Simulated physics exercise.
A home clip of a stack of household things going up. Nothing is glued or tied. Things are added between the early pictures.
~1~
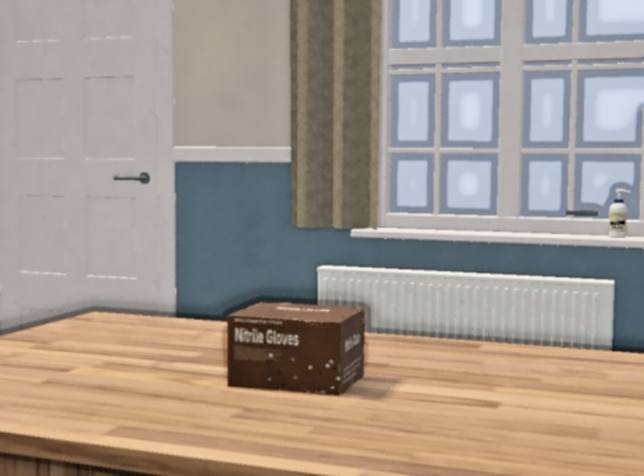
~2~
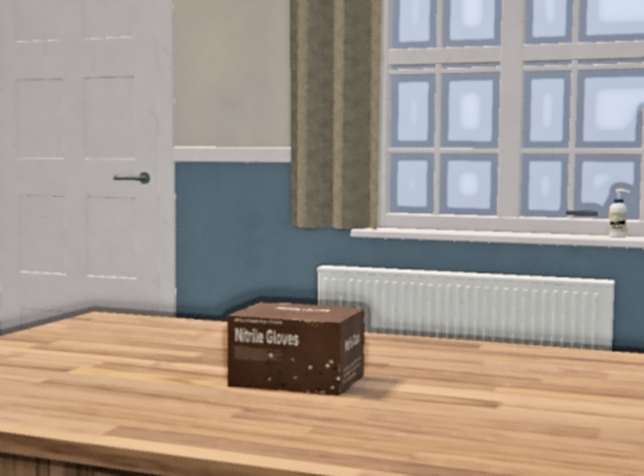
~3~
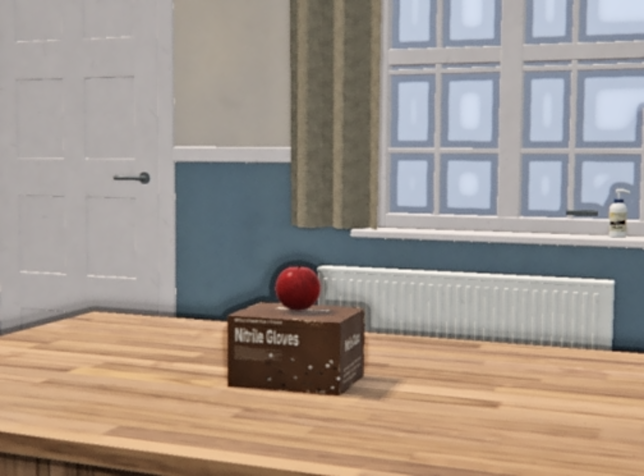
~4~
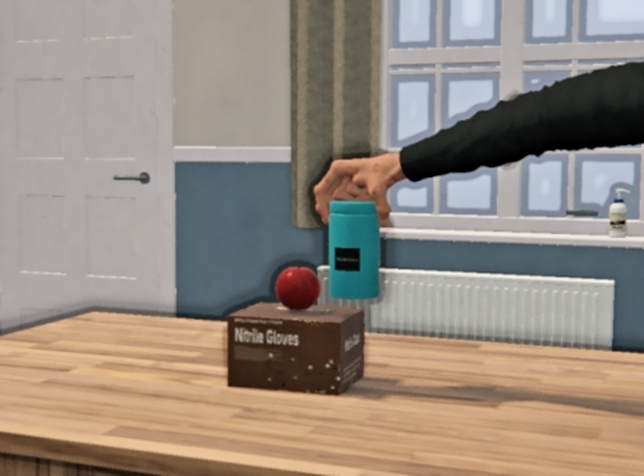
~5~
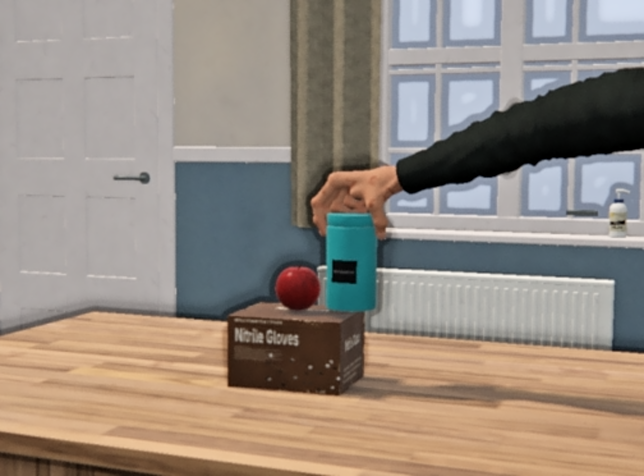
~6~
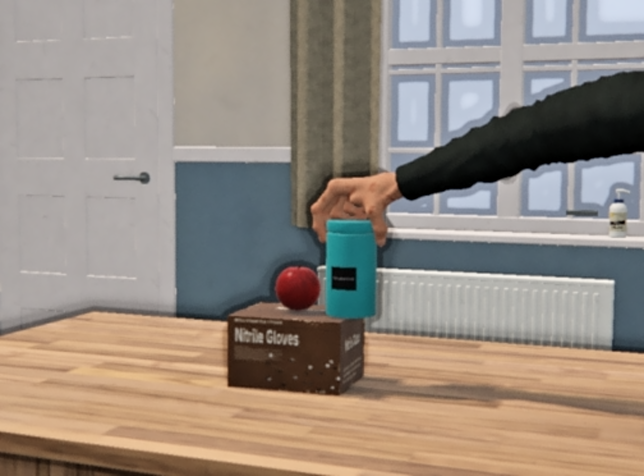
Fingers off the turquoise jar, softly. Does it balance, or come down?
It holds.
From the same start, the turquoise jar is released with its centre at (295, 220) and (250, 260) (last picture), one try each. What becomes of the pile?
First try: It gives way; second try: It stays up.
Then, 0.60 s later than the last frame, all is still.
Then, 1.60 s later than the last frame, turquoise jar resting near (352, 268).
When it is over, all 3 as before. End places, in pixels of the last picture, turquoise jar near (353, 268). The pile keeps its balance.
